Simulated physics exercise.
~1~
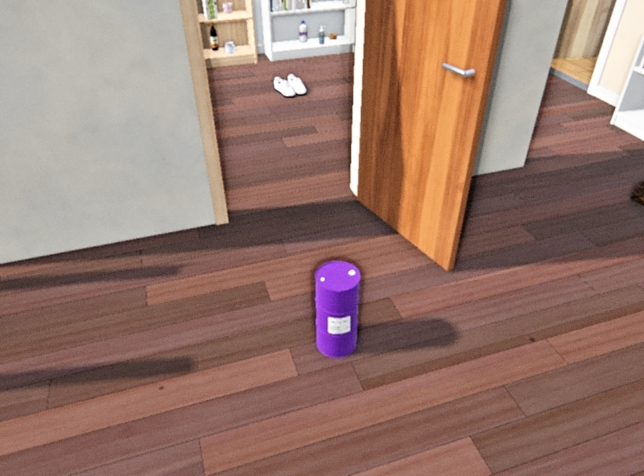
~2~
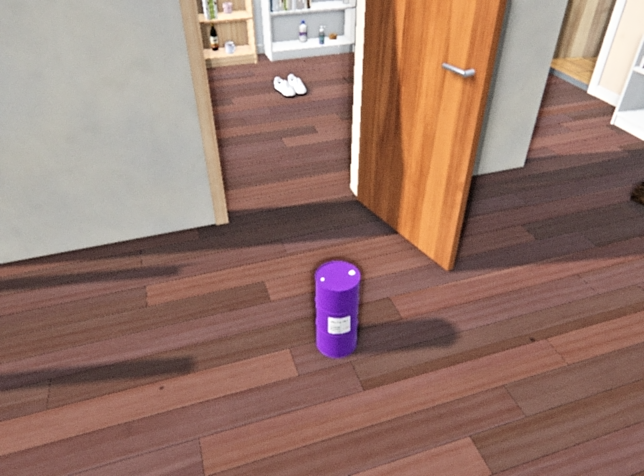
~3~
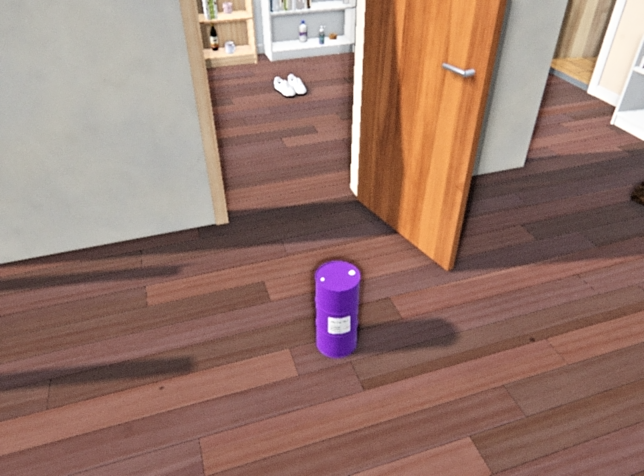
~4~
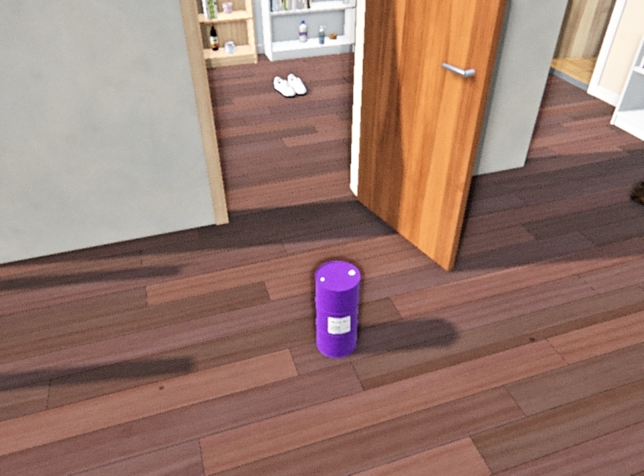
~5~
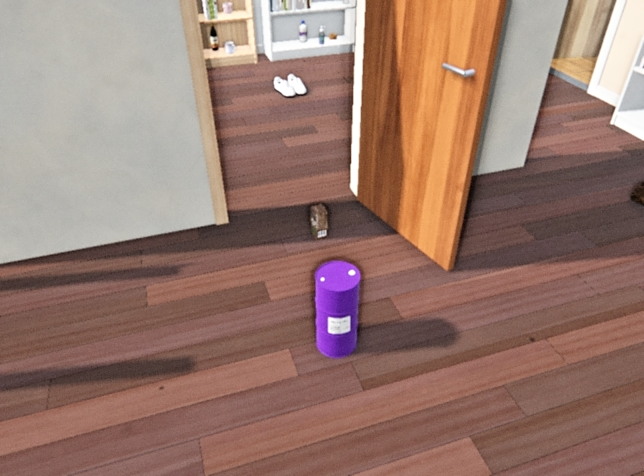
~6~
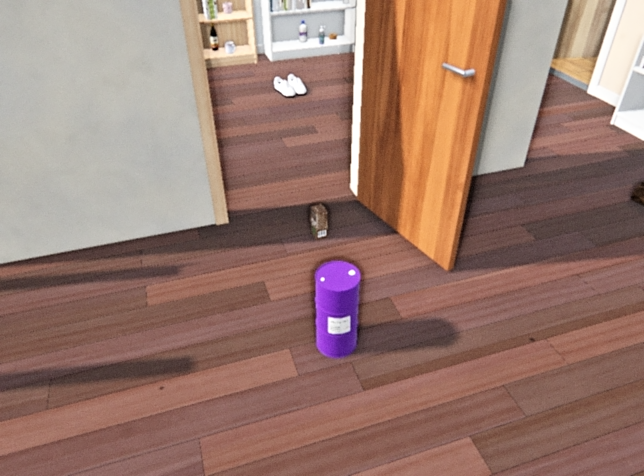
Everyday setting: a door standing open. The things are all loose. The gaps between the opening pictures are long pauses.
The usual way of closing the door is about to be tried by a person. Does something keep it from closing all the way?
The door will fit snugly into its frame.
Then, 1.20 s later than the last frame, door at 47°.
Then, 1.70 s later than the last frame, door at 15°; brown carton moved well along near (285, 207).
When it is over, door at 0°; moved from the start, brown carton; purple canister as before. End places, in pixels of the last picture, brown carton near (274, 195).
